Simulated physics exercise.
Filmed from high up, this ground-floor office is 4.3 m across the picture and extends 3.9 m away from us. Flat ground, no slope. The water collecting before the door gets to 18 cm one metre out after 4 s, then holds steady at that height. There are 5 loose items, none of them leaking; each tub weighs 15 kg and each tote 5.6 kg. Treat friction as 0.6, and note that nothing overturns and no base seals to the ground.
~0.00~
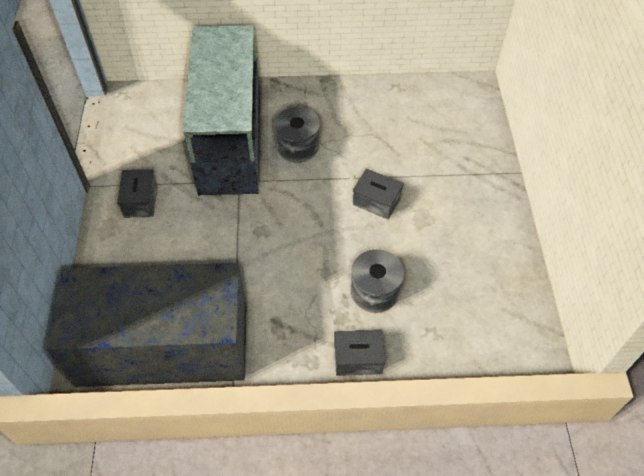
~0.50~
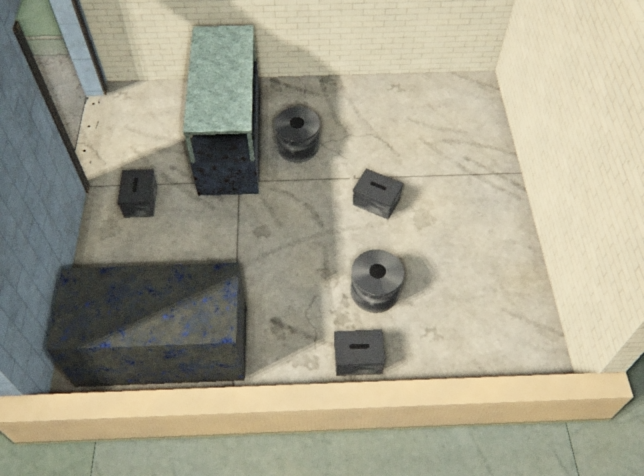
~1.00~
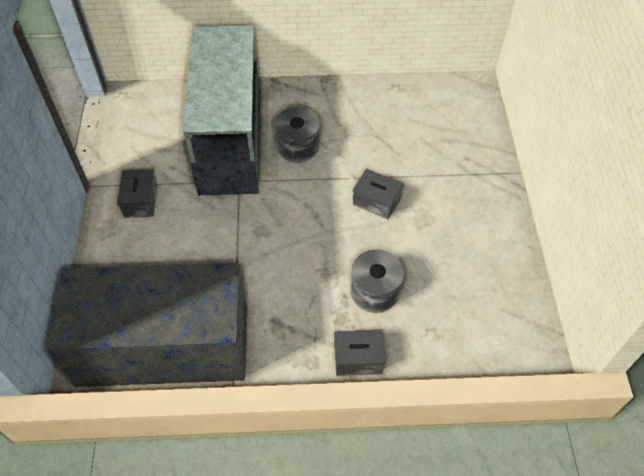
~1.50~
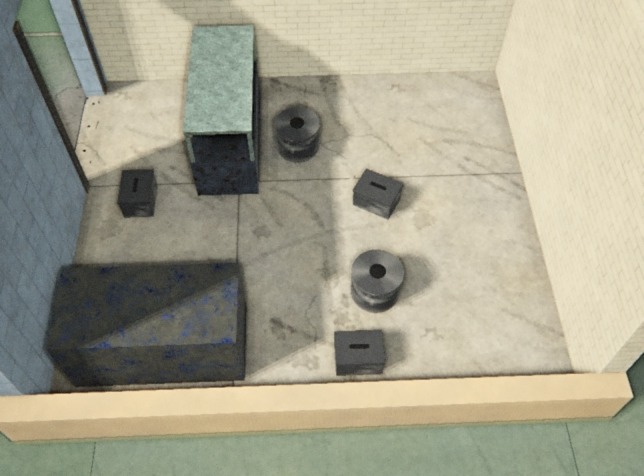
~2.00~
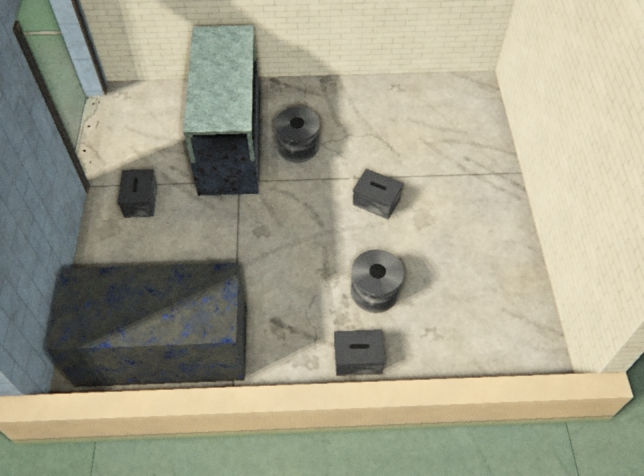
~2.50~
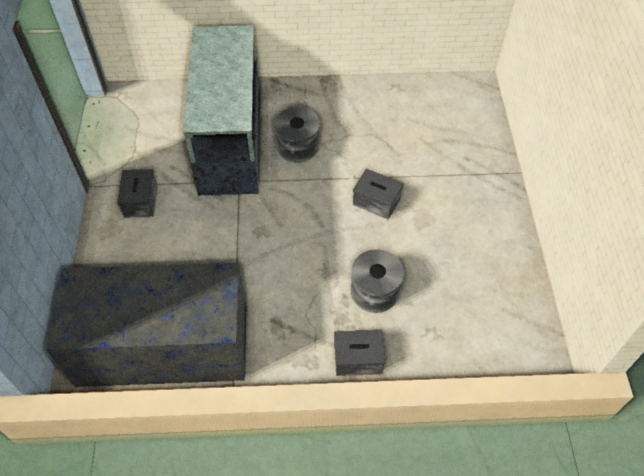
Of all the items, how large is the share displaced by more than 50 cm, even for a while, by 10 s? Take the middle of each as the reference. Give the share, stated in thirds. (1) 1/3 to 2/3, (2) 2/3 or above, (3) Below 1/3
Below 1/3 (3).
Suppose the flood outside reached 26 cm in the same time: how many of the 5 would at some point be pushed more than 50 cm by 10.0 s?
With that change, 3 of them.
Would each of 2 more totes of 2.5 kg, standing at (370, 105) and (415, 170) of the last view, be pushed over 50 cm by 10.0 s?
Order as asked - beyond the cutoff and inside the cutoff.
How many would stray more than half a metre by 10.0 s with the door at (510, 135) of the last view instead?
That gives 3 of them.
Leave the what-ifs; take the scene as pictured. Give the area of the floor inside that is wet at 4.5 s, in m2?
Near 3.0 m2 in all.
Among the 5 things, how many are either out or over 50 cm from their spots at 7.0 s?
I get 1.
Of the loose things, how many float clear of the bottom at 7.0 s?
1 at that moment.
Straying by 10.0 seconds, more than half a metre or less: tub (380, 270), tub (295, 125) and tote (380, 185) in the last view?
Result, in turn: Stayed within / stayed within / stayed within.
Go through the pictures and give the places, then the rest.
In the first picture, a tub at (297, 123) rests on the ground; a tote at (359, 347), on the bottom; 0.0 m2 under water; 0 of 5 have shifted.
In the second picture, a tub at (297, 123), on the bottom; a tote at (359, 347) rests on the ground; 0.0 m2 under water; 0 of 5 have shifted.
In the third picture, a tub at (297, 123), on the bottom; a tote at (359, 347) rests on the ground; water covers 0.0 m2; 0 of 5 have shifted.
In the fourth picture, a tub at (297, 123), on the bottom; a tote at (359, 347) rests on the ground; 0.0 m2 under water; 0 of 5 have shifted.
In the fifth picture, a tub at (297, 123), on the bottom; a tote at (359, 347), on the bottom; water covers 0.0 m2; 0 of 5 have shifted.
In the sixth picture, a tub at (297, 123), on the bottom; a tote at (359, 347), on the bottom; 0.4 m2 under water; 0 of 5 have shifted.
After 3.5 s 0 of 5 are over 50 cm from their spots; 0 afloat.
After 4.5 s 0 of 5 are over 50 cm from their spots; 0 afloat.
After 7.0 s 1 of 5 are over 50 cm from their spots; 1 afloat.
After 10.0 s 0 of 5 are over 50 cm from their spots, and 1 have been at some point; 1 afloat.
